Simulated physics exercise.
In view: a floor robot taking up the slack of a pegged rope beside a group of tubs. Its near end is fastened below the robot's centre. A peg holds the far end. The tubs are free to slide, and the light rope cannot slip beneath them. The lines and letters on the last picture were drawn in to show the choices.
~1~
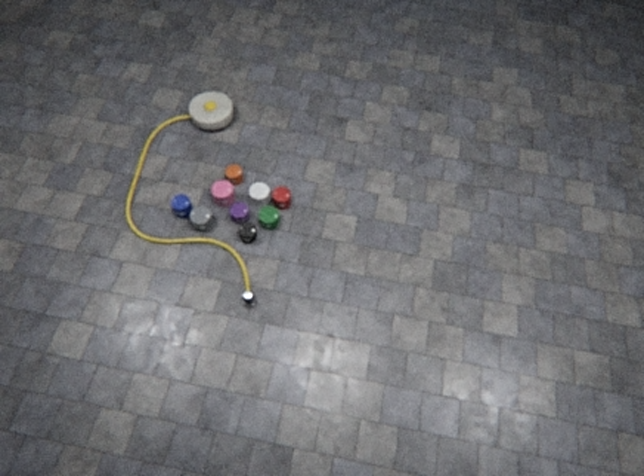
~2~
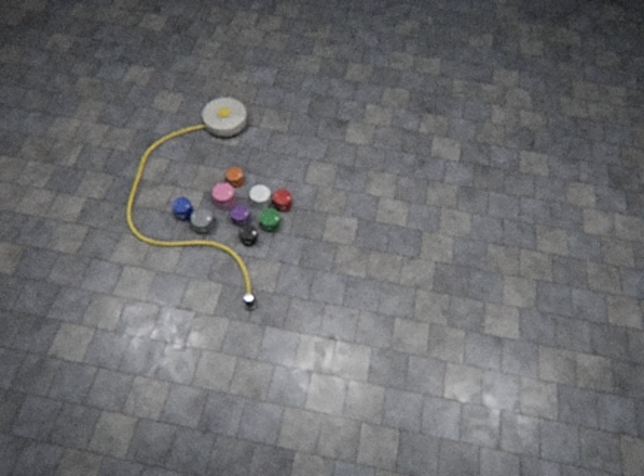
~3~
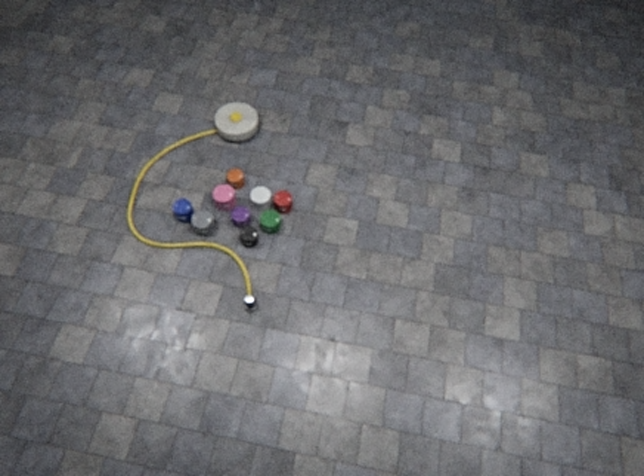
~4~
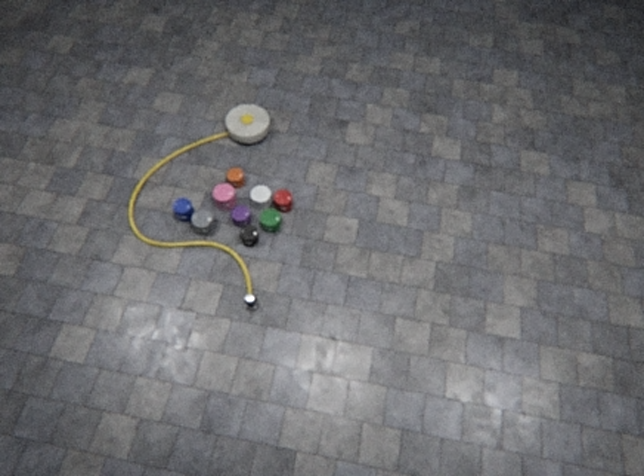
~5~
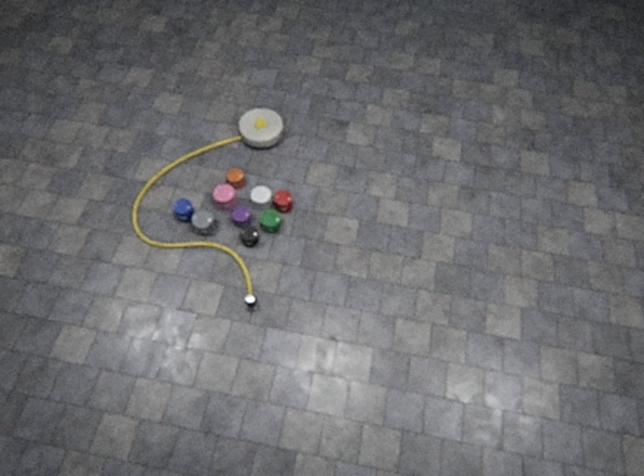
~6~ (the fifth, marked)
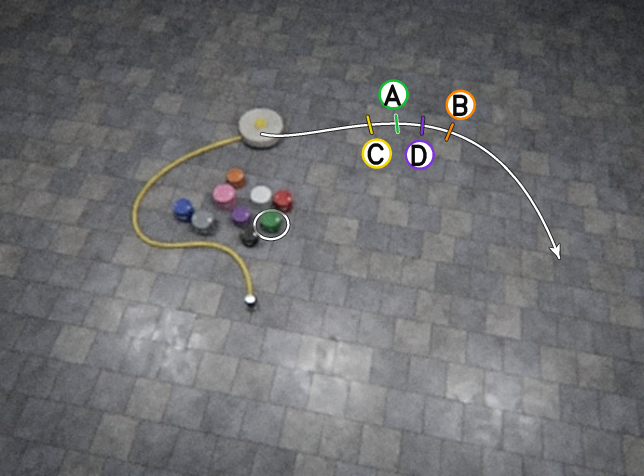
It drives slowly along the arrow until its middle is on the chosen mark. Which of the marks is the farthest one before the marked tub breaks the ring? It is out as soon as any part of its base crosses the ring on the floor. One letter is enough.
D is the last safe stop.
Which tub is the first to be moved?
The blue one.
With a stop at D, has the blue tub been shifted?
Yes.
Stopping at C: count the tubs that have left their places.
One.
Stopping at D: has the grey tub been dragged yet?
By then, yes.
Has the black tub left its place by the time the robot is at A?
By then, no.
On the marked copy, A at (397, 124); B at (450, 132); C at (370, 125); D at (422, 126); the ring at (271, 224); the route from (262, 134) via (440, 129) to (559, 258).
With D. Early on, robot (319, 126); green tub (271, 221).
Further on, robot (376, 119); green tub (271, 221); blue tub (199, 208).
At the end, robot (424, 120); purple tub (251, 219); pink tub (245, 199); white tub (265, 201); green tub (271, 221); grey tub (235, 230); orange tub (258, 188); blue tub (234, 213); the green tub is still in its ring.
As for the rest, A is safe but short; B drags the ringed tub to (285, 227); C is safe but short.
